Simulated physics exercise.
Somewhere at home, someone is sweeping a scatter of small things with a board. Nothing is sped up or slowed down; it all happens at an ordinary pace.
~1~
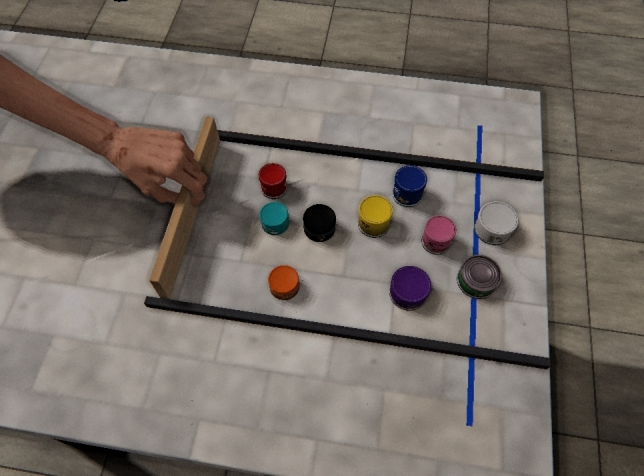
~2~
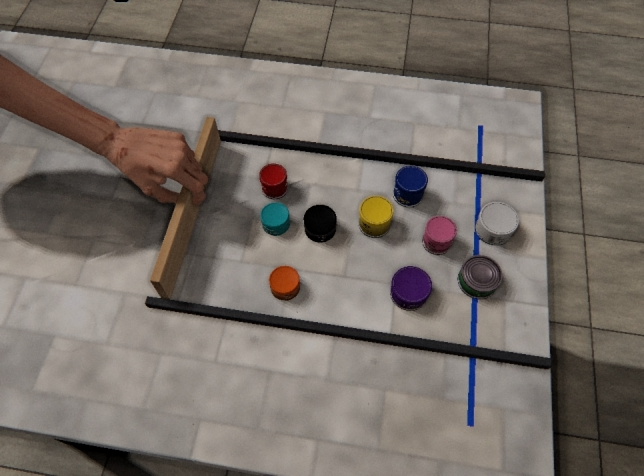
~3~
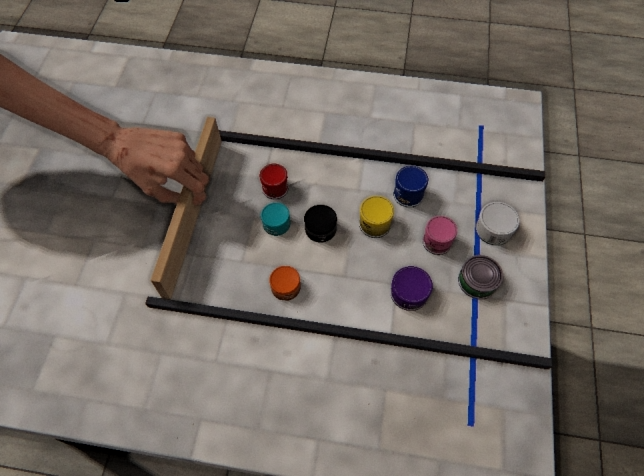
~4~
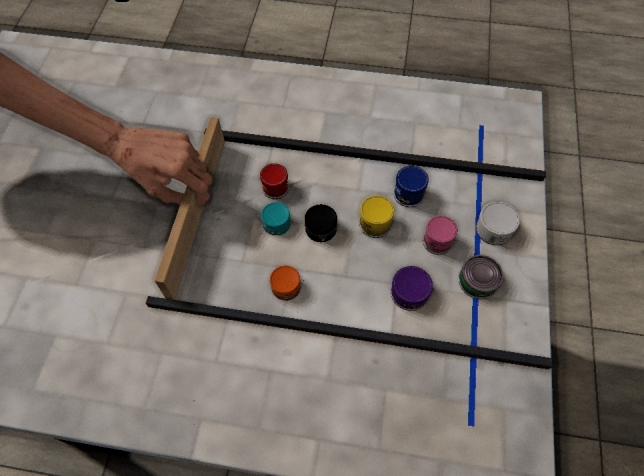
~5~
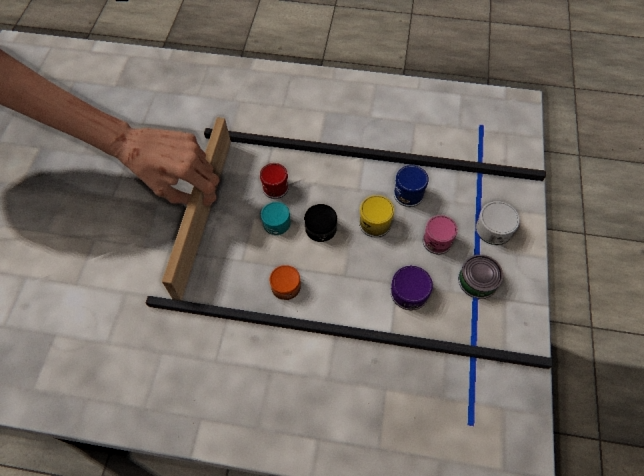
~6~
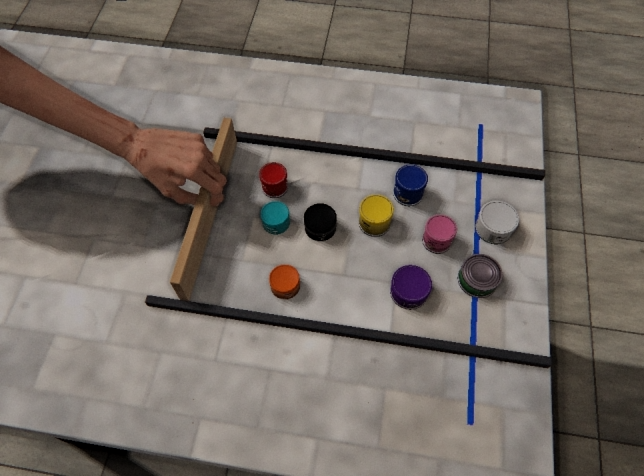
On a pale tiled tabletop at home, a hand grips a wooden board at the left of a scatter of small, colourful round containers between two dark rails. The board stays almost still at first, then the hand slides it slightly right, toward the red, teal and orange ones, while the containers stay put.
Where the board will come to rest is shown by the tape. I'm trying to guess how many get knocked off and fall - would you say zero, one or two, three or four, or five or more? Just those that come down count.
I would say zero.
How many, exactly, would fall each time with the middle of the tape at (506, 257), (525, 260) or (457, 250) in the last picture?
Respectively, 4, 4 and 0.
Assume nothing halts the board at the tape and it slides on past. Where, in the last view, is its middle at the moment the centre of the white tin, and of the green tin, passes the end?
The middle is at (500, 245) when it's the white tin, and at (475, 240) when it's the green tin.
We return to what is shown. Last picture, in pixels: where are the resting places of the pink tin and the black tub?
The pink tin ends up near (522, 256), and the black tub near (514, 287).
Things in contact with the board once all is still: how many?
It touches 5.
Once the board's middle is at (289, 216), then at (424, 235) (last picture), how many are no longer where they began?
The first number is 4, the next one 9.
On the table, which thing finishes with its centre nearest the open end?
That would be the green tin.
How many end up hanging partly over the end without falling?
Expected count: 1.
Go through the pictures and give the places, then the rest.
White tin (496, 224); green tin (479, 277); pink tin (438, 235); board (189, 203); tape (476, 254), in the first picture.
Green tin (480, 277); red tin (274, 182), in the second picture.
Pink tin (440, 236); orange tub (285, 283), in the third picture.
White tin (497, 224); black tub (321, 223), in the fourth picture.
Green tin (480, 277); purple pot (411, 288), in the fifth picture.
White tin (497, 223); green tin (480, 276); pink tin (439, 234); board (207, 205); tape (476, 253), in the sixth picture.
Early on, none off yet; white tin at rest near (497, 223); green tin at rest near (480, 276); pink tin at rest near (439, 234).
Finally, the number that fall off is zero.
